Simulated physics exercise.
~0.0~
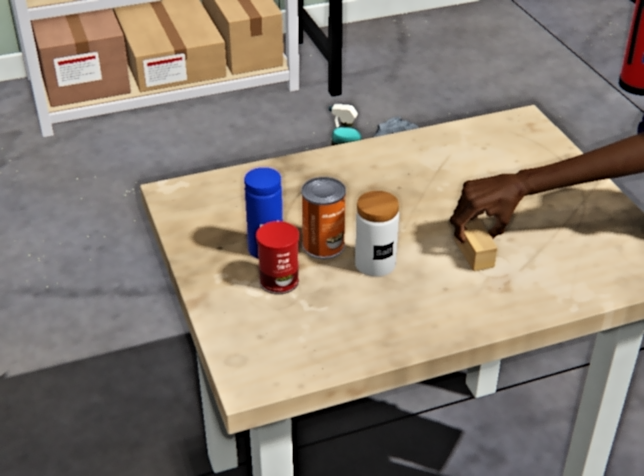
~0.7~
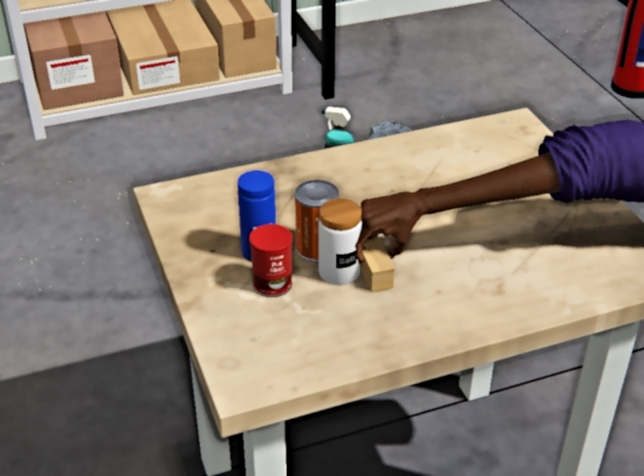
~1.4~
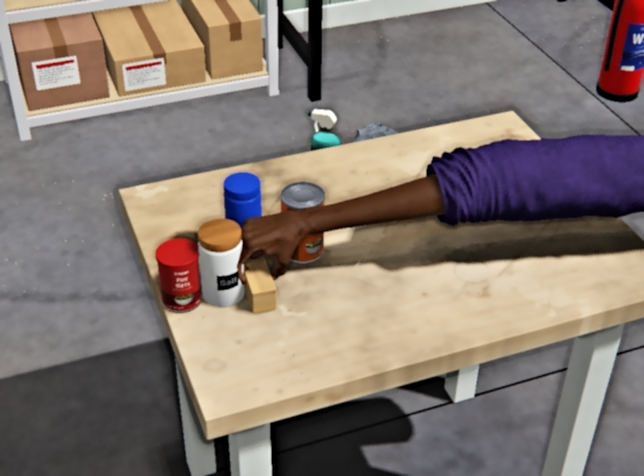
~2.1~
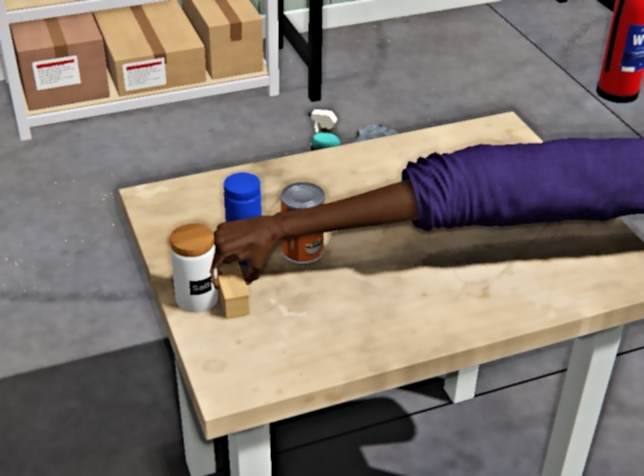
A hand sliding a wooden block left across a table, pushing a white jar and red tin until the tin goes off the edge.
